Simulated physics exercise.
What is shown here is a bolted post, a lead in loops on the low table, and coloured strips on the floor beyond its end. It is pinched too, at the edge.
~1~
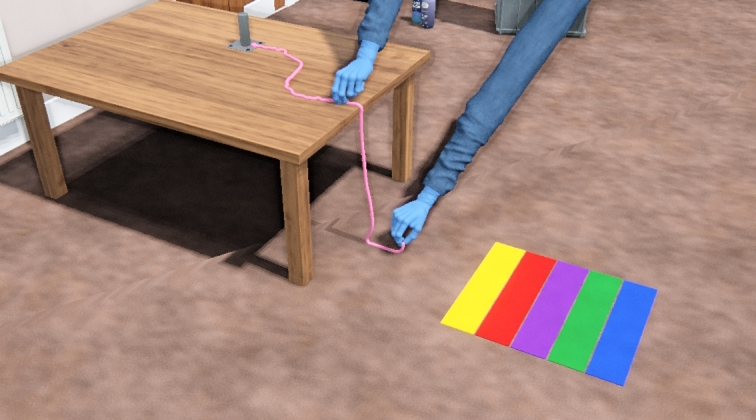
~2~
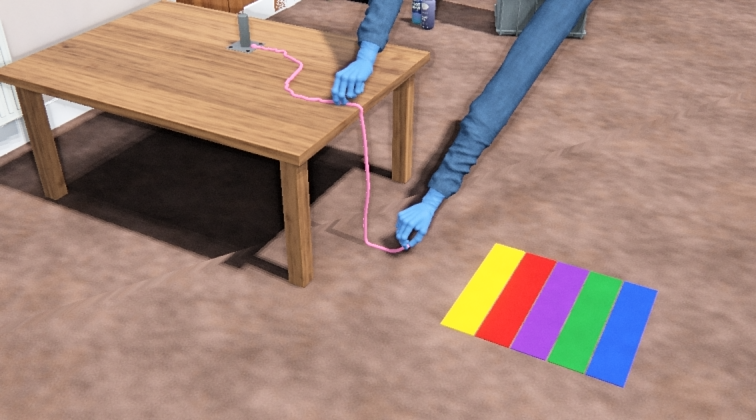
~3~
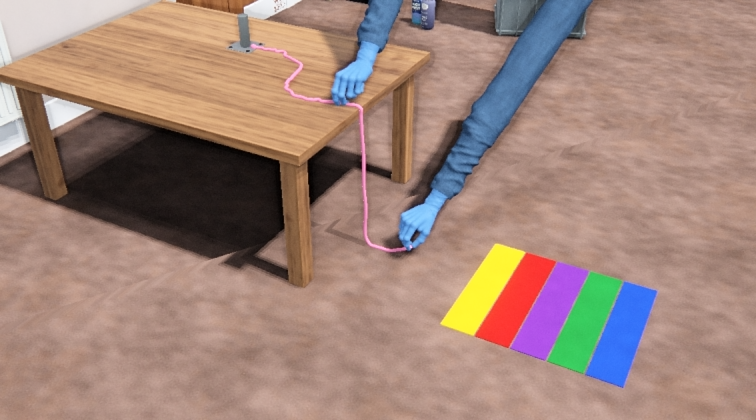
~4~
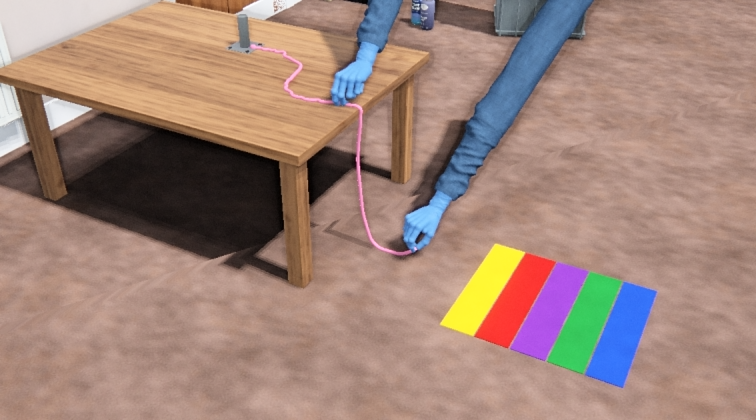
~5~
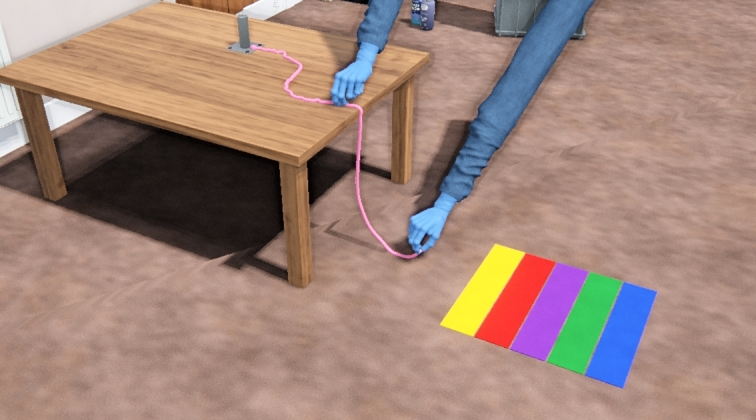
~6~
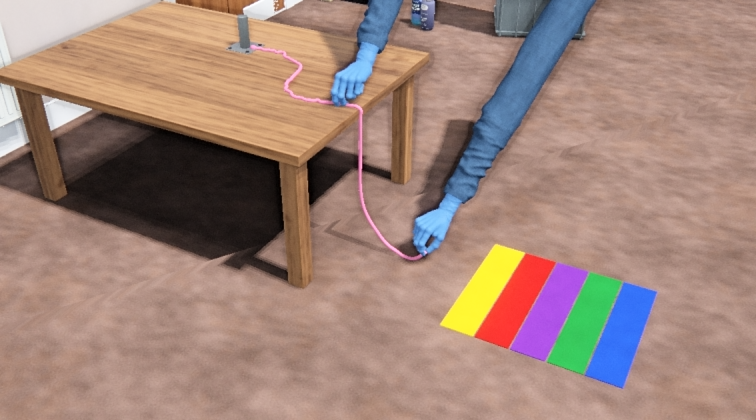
A blue-gloved hand slowly drew the end of a pink cord a short way right across the floor, near some coloured strips, while another hand pinched the cord at the wooden table's edge.
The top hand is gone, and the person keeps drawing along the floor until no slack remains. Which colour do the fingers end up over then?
They end up over the purple strip.
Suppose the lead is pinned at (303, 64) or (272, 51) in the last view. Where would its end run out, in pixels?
(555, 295), then (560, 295).
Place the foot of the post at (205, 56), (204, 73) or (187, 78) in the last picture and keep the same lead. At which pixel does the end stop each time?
Per try, approx.: (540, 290); (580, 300); (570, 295).
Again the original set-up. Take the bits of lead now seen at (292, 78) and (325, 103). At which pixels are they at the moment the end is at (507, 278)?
First at (319, 81), next at (369, 119).
Soon after, end near (508, 278); over red.
Then, end near (541, 288); over purple.
At full stretch, end near (562, 294); over purple. It gets as far as the purple strip.
